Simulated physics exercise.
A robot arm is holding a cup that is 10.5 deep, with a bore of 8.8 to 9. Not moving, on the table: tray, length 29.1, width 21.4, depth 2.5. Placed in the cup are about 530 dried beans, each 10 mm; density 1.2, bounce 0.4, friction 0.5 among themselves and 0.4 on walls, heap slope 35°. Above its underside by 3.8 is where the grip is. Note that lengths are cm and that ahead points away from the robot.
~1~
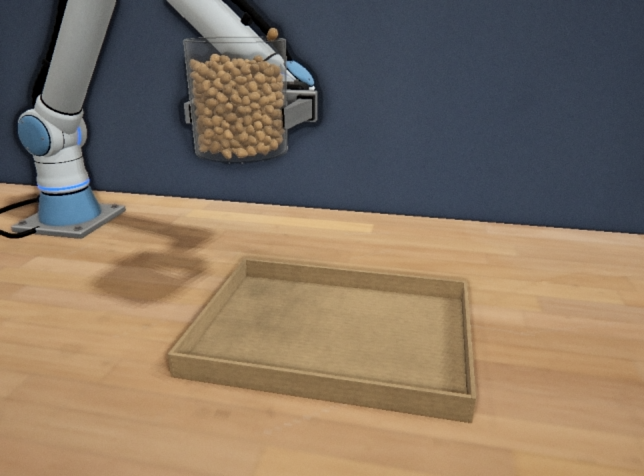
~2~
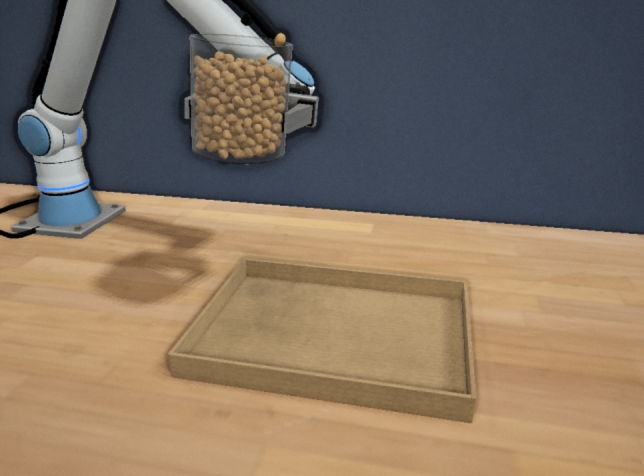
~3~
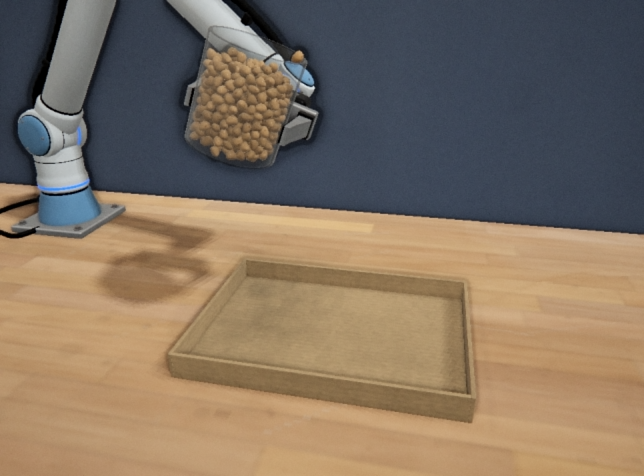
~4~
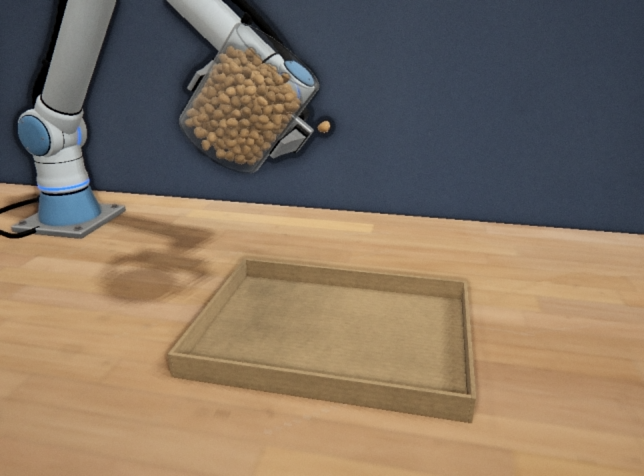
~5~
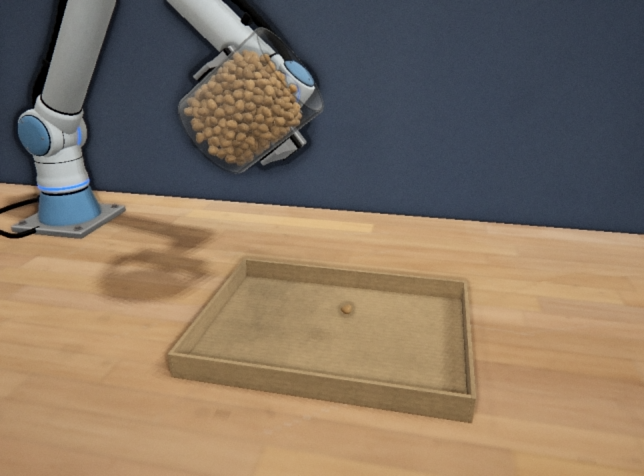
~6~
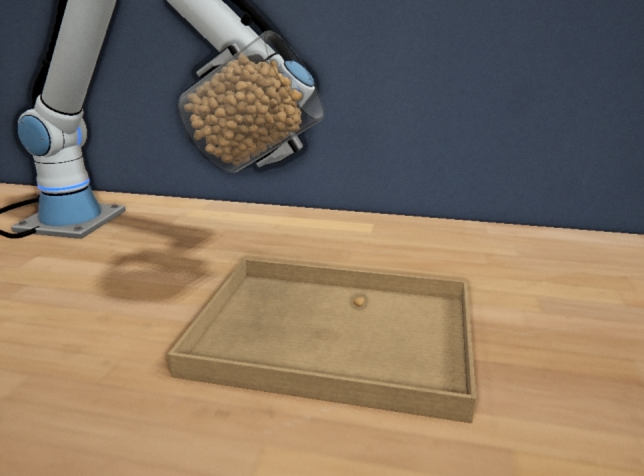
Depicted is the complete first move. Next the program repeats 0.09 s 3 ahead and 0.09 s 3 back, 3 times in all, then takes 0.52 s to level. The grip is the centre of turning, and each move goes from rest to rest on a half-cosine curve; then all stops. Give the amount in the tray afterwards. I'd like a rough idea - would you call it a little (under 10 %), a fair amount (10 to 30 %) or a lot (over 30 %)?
I would call it a fair amount, 10 to 30 %.
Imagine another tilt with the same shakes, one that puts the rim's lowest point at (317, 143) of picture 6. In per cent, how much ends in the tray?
The share is around 50 %.
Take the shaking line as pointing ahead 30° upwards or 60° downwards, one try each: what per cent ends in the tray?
About 30 and 5 per cent.
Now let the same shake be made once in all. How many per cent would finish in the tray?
I'd expect close to 10 per cent then.
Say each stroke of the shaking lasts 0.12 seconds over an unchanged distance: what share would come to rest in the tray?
10 %.
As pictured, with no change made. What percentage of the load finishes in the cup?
Roughly 80 per cent.
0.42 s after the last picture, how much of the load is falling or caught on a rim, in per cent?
I'd reckon close to 7 per cent.
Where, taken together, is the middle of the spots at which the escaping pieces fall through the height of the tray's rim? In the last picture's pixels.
Near (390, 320).
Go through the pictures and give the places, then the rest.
The cup middle at (239, 99), level; upper third of the load around (238, 78), from x 195 to 280, top at y 35; 530 in the cup, in the first frame.
The cup middle at (240, 99), tilted 5° forward; upper third of the load around (239, 79), from x 200 to 280, top at y 40, in the second frame.
The cup middle at (244, 100), tilted 20° forward; upper third of the load around (242, 81), from x 195 to 300, top at y 50, in the third frame.
The cup middle at (248, 103), tilted 37° forward; upper third of the load around (244, 83), from x 190 to 325, top at y 55; 529 in the cup, 1 in flight or on a rim, in the fourth frame.
The cup middle at (250, 105), tilted 52° forward; upper third of the load around (247, 85), from x 190 to 345, top at y 55; 529 in the cup, 1 in the tray, in the fifth frame.
The cup middle at (251, 106), tilted 57° forward; upper third of the load around (248, 87), from x 190 to 360, top at y 60; 529 in the cup, 1 in the tray, in the sixth frame.
Then, 0.42 s on, tilted 57° forward, highest piece 28 above the table; 455 in the cup, 38 in the tray, 37 in flight or on a rim.
Then, 0.85 s on, tilted 20° forward, highest piece 30 above the table; 422 in the cup, 100 in the tray, 8 on the table or floor.
Then, 1.26 s on, level, highest piece 31 above the table; 422 in the cup, 100 in the tray, 8 on the table or floor.
Then, 2.31 s on, level, highest piece 31 above the table; 422 in the cup, 100 in the tray, 8 on the table or floor.
In the end, 422 in the cup, 100 in the tray, 8 on the table or floor. That is 19 % in the tray.
